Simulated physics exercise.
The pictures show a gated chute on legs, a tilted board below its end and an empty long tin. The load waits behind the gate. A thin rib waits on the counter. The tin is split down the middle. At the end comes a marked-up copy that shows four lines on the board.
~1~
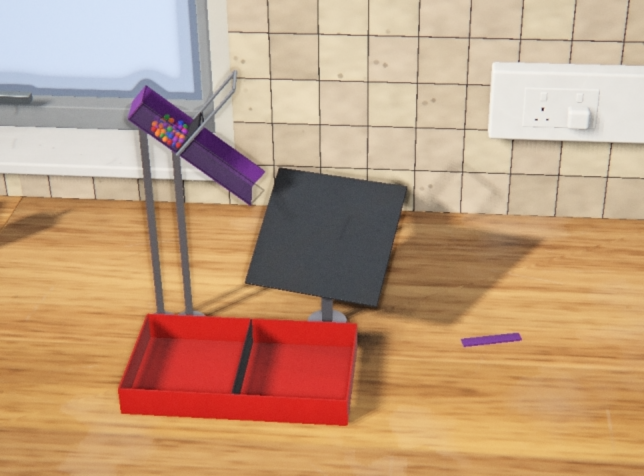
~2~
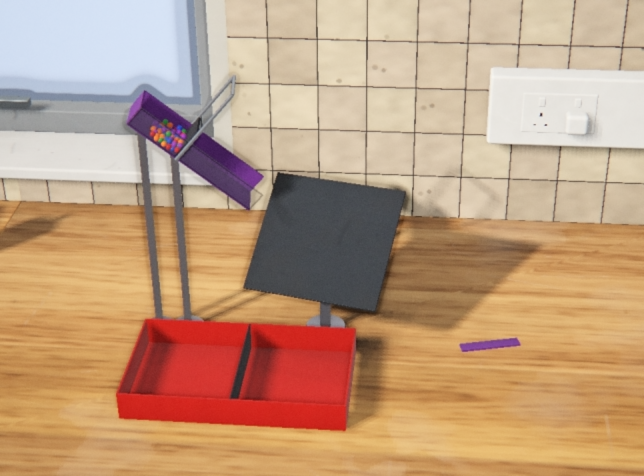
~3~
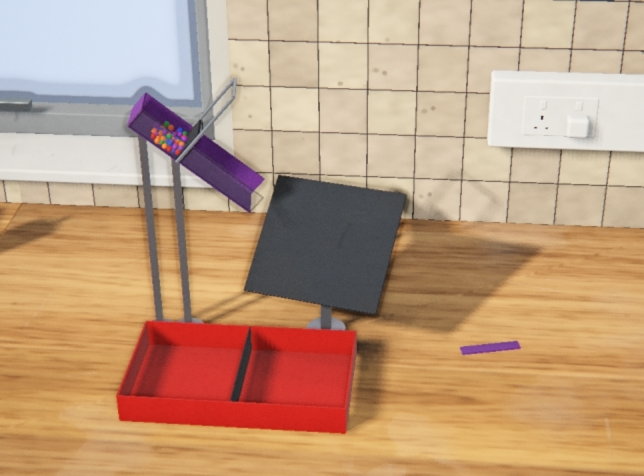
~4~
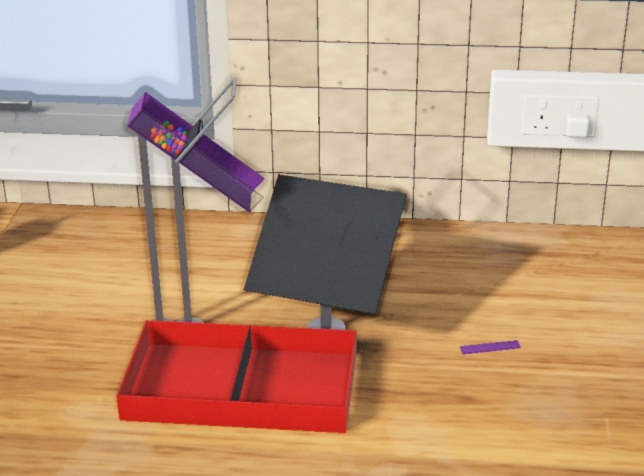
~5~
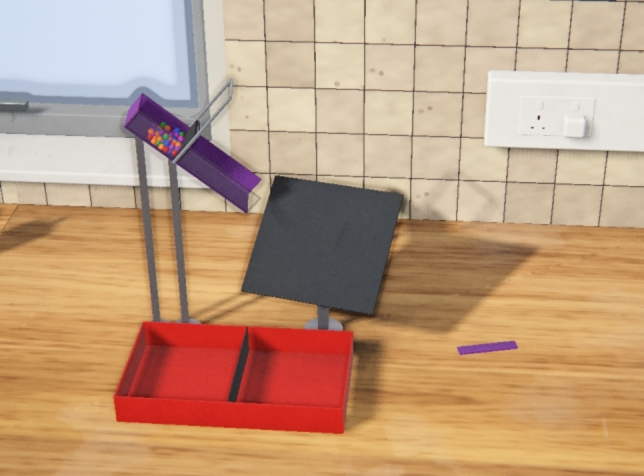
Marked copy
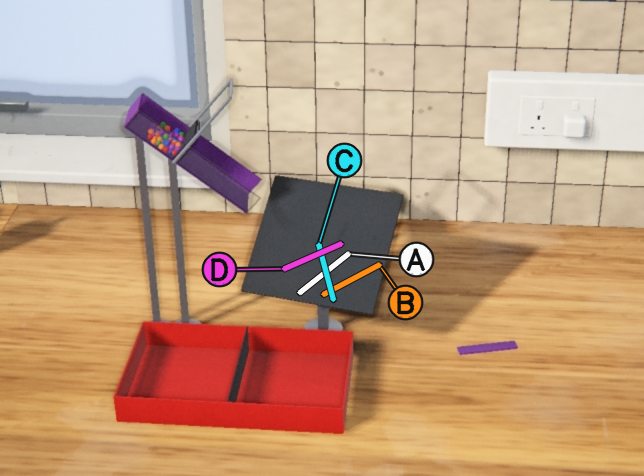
A purple chute holding colourful beads stays still above a tilted dark board and red tin.
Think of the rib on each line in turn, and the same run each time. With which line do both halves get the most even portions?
D beats the others.
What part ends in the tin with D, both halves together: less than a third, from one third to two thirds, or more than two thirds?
Line D gives more than two thirds.
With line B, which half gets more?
Right.
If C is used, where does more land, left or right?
The right half.
On the marked copy, line A from (348, 254) to (300, 292); line B from (379, 265) to (323, 294); line C from (318, 245) to (333, 299); line D from (340, 244) to (284, 268).
With A, of what is caught, a small part in the left half, most in the right.
With B, of what is caught, a small part in the left half, nearly all in the right.
With C, of what is caught, a small part in the left half, nearly all in the right.
With D, of what is caught, about two thirds in the left half, about a third in the right.
